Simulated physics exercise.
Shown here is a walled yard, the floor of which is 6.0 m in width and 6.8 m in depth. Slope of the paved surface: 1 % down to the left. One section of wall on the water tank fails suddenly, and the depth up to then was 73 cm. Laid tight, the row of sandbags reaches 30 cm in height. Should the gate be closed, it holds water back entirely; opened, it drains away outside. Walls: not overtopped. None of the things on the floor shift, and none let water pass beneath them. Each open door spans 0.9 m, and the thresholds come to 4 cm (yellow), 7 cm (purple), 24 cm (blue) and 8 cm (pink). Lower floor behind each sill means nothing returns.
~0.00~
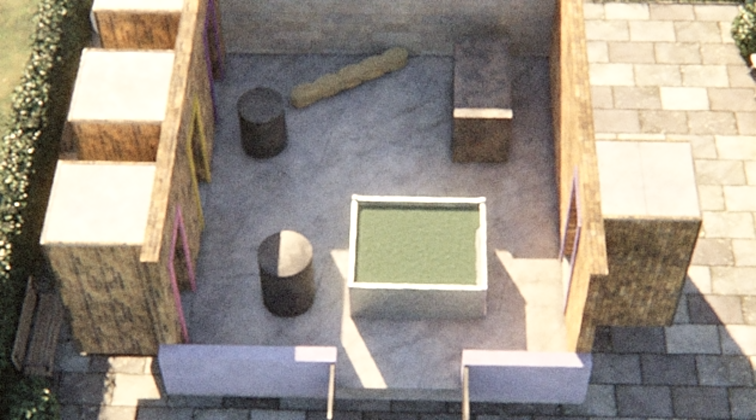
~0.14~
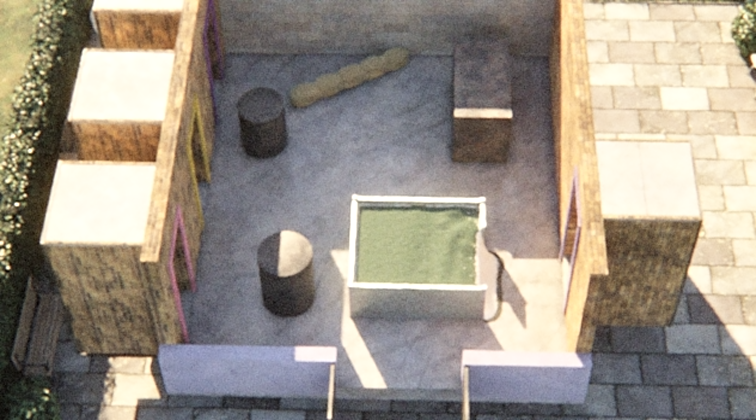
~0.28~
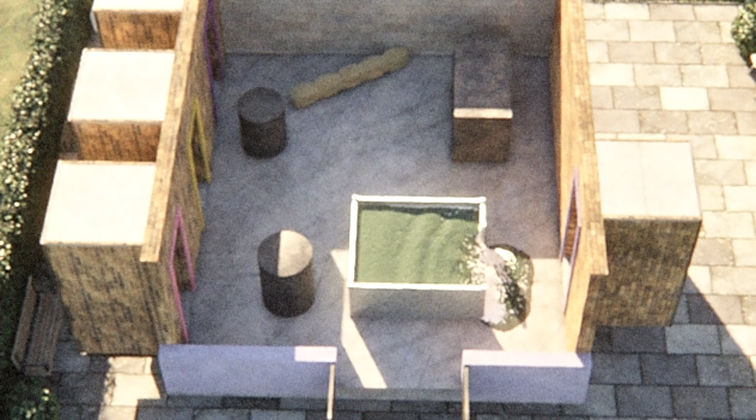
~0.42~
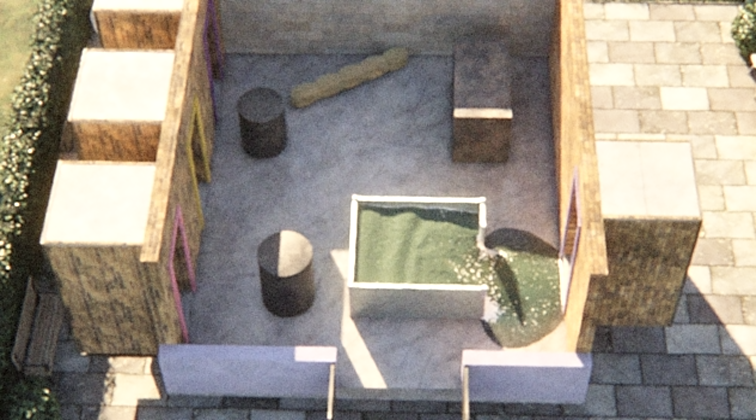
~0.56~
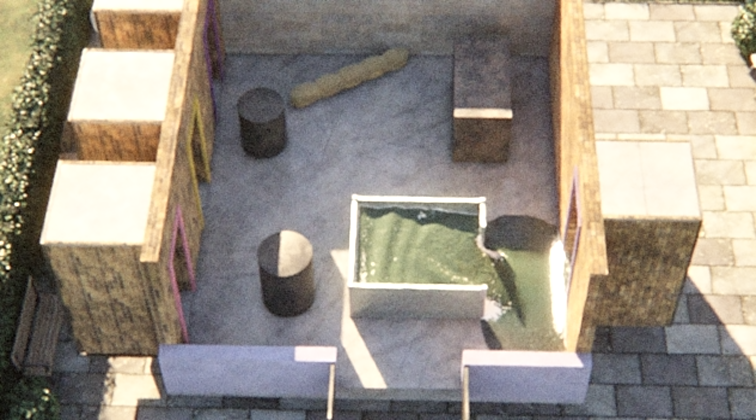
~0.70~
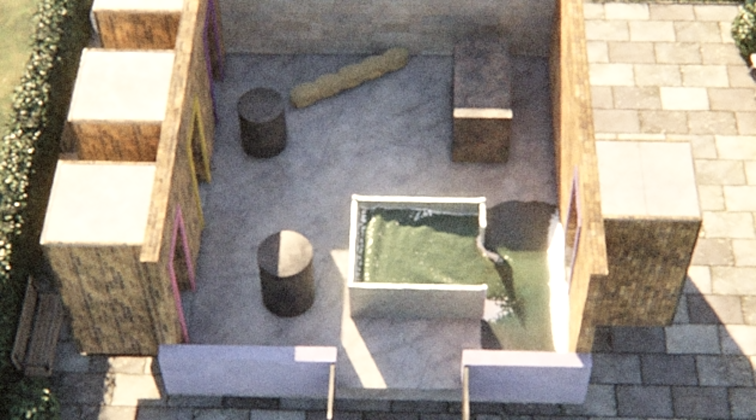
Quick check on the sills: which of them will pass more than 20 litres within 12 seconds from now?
Sill check: Yellow door passes more; purple door passes less or equal; blue door passes more; pink door passes more.
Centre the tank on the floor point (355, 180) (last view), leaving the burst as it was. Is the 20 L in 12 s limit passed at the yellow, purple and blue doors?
Against that limit: Yellow above, purple not over, blue under.
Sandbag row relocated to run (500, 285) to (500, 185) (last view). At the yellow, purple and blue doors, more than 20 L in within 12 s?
So then yellow is inside it, purple is beyond it and blue is beyond it.
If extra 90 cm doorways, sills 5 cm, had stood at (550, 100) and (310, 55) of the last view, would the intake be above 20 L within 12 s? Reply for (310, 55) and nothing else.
That one comes out less than that.
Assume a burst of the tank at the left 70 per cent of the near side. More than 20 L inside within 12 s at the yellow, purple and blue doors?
Then: Yellow not over, purple under, blue under.
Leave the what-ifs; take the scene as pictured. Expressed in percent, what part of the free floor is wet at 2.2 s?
Wet share: Near 30 percent.
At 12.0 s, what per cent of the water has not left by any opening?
Share still there: About 76 %.
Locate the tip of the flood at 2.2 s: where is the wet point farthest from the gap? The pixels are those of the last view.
That's around (540, 70) in the last picture.
After 1.4 s water covers 15 % of the floor and is deepest (58 cm) near (558, 367); yellow door not reached, purple door not reached, blue door 46 cm at the sill, 81 L in, pink door not reached.
After 2.2 s water covers 30 % of the floor and is deepest (42 cm) near (558, 367); yellow door not reached, purple door not reached, blue door 37 cm at the sill, 166 L in, pink door not reached.
After 3.5 s water covers 50 % of the floor and is deepest (23 cm) near (546, 377); yellow door not reached, purple door not reached, blue door 21 cm at the sill, 195 L in, pink door 10 cm at the sill, 2 L in.
After 7.0 s water covers 85 % of the floor and is deepest (14 cm) near (190, 322); yellow door 3 cm at the sill, 3 L in, purple door 5 cm at the sill, 0 L in, blue door 10 cm at the sill, 196 L in, pink door 13 cm at the sill, 78 L in.
After 12.0 s water covers 95 % of the floor and is deepest (12 cm) near (362, 61); yellow door 9 cm at the sill, 74 L in, purple door 7 cm at the sill, 1 L in, blue door 4 cm at the sill, 196 L in, pink door 9 cm at the sill, 107 L in.
